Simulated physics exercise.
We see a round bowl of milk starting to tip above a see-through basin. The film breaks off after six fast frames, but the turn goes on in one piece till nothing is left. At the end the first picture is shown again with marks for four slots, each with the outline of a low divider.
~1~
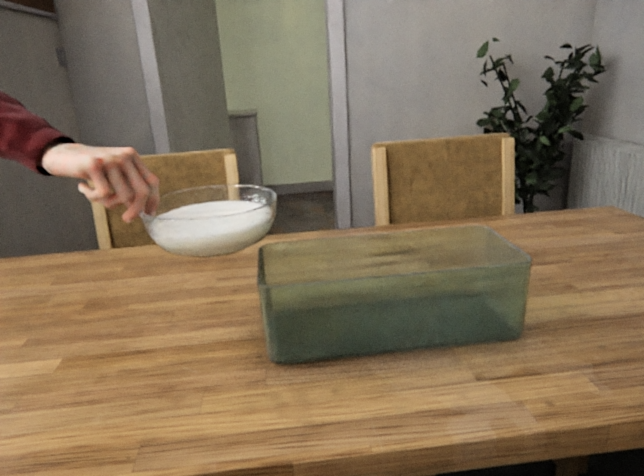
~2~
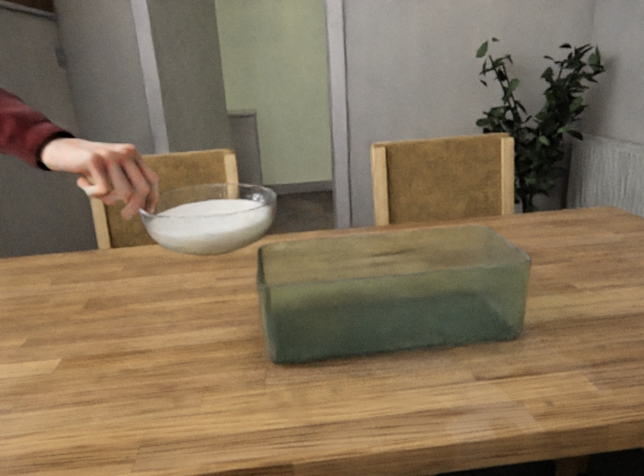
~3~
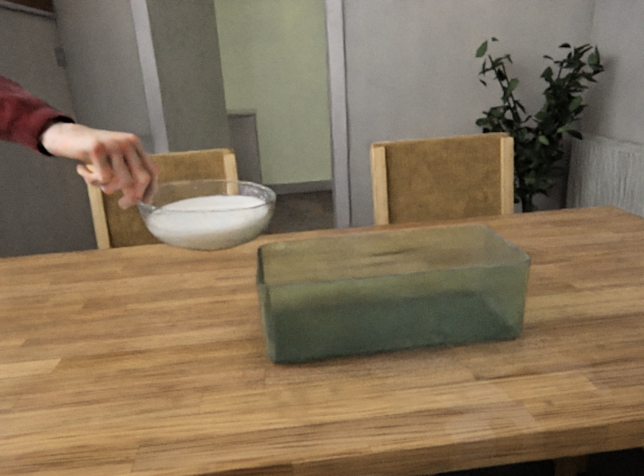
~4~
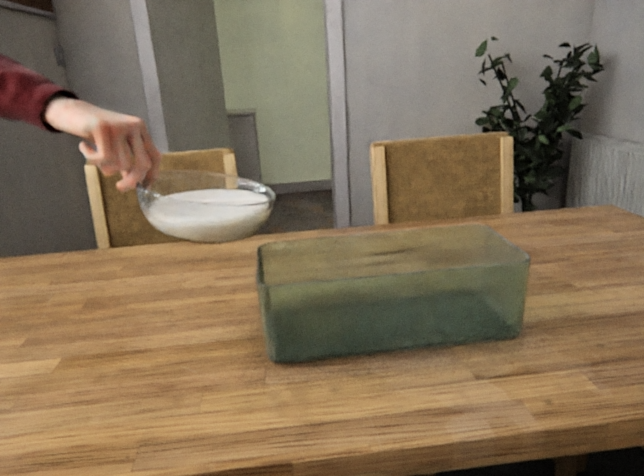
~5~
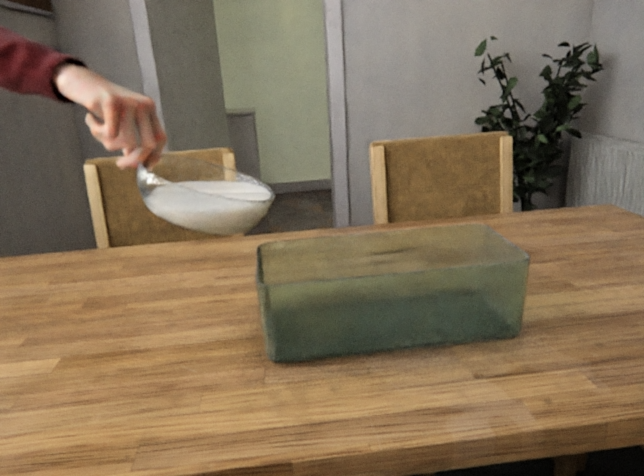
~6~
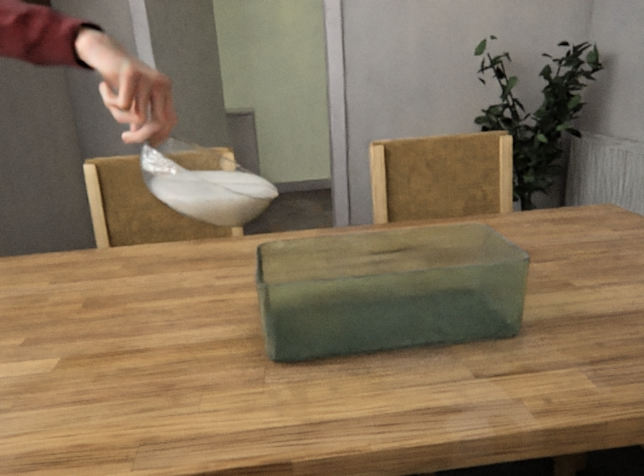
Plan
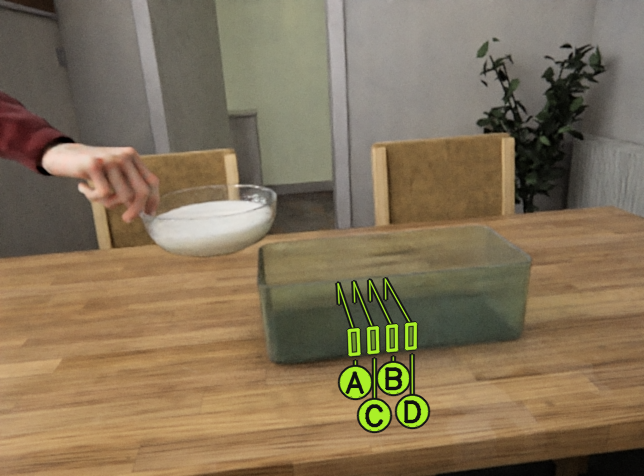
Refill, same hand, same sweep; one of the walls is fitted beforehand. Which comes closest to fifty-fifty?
Best: C.
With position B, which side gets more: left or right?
More ends on the left.
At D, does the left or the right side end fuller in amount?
The left side.
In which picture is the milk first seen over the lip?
In picture 6.
On the marked copy, A at (355, 360); B at (393, 356); C at (374, 358); D at (412, 354).
For position A, about 21 % ends left of the wall and 78 % right of it.
For position B, about 85 % ends left of the wall and 13 % right of it.
For position C, about 50 % ends left of the wall and 49 % right of it.
For position D, about 88 % ends left of the wall and 10 % right of it.
